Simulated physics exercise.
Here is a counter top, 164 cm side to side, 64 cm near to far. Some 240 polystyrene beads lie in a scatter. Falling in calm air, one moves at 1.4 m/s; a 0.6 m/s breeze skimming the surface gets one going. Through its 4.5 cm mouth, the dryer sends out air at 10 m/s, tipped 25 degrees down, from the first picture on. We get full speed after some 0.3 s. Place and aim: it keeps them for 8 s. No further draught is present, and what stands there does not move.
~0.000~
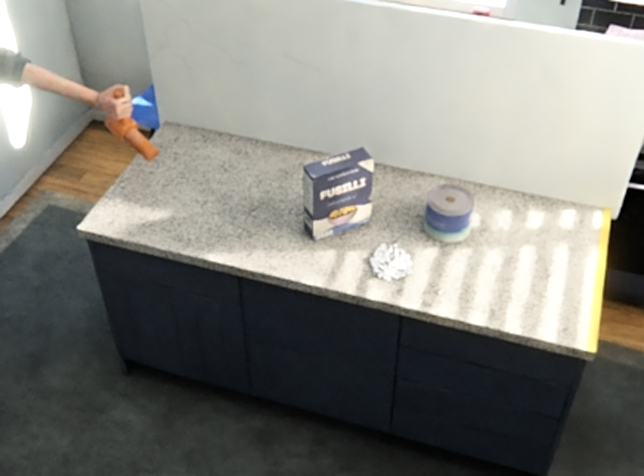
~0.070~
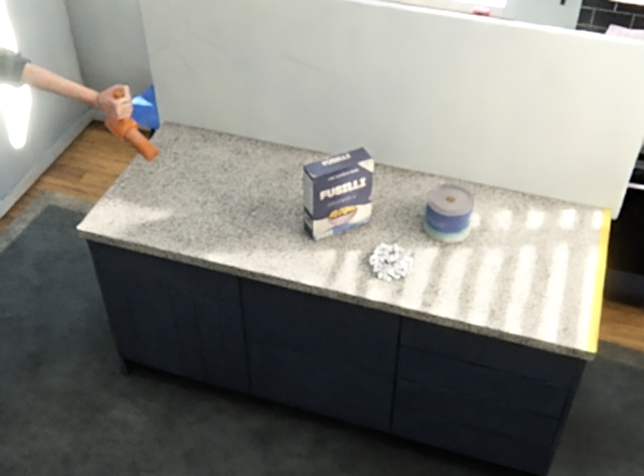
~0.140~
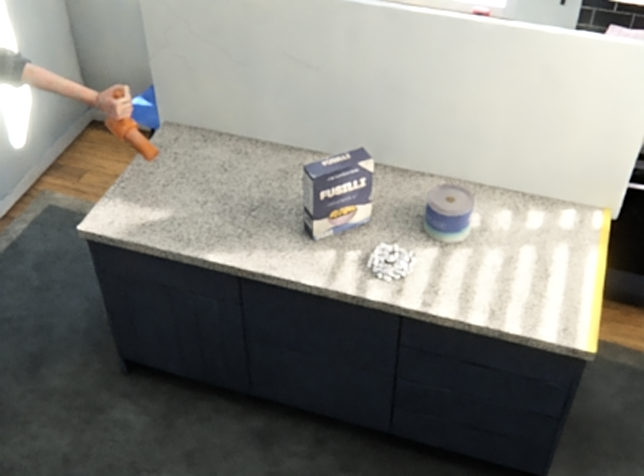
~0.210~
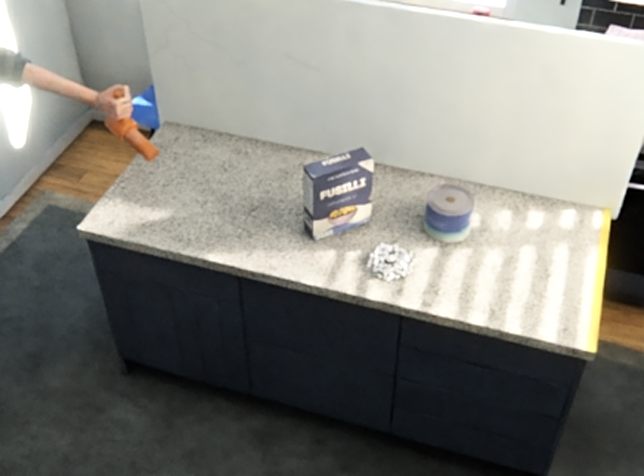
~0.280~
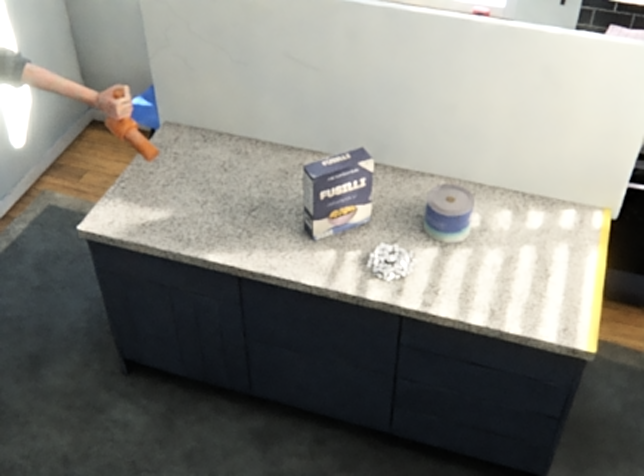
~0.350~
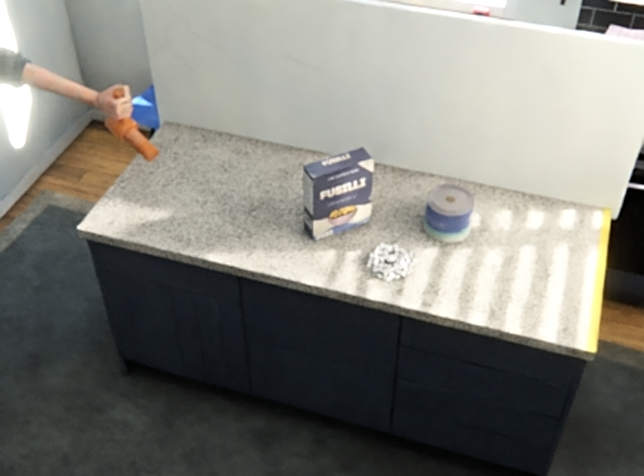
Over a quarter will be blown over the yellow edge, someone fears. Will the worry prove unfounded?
Short version: The quarter limit is exceeded at that edge.
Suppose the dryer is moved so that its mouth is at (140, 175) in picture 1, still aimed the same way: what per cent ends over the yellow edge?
Estimate: About 80 %.
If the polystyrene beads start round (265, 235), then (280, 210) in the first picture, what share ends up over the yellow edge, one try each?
Roughly 15 %, then 70 %.
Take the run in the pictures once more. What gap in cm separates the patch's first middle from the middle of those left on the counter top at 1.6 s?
The centre sits some 5 cm from where it began.
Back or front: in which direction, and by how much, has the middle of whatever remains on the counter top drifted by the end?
It has moved to the far side by around 5 cm.
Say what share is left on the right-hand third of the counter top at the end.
About 15 percent.
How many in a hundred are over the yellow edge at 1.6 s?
Near 0 %.
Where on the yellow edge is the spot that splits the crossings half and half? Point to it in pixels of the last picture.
Near (600, 316).
After 1.6 s the count stands so, 0 % are over the yellow edge; the middle of those still in play is near (408, 264).
After 2.6 s the count stands so, 14 % are over the yellow edge; the middle of those still in play is near (403, 263).
After 4.4 s the count stands so, 30 % are over the yellow edge; the middle of those still in play is near (402, 260).
After 8.0 s, at the end, 42 % are over the yellow edge; the middle of those still in play is near (392, 256).
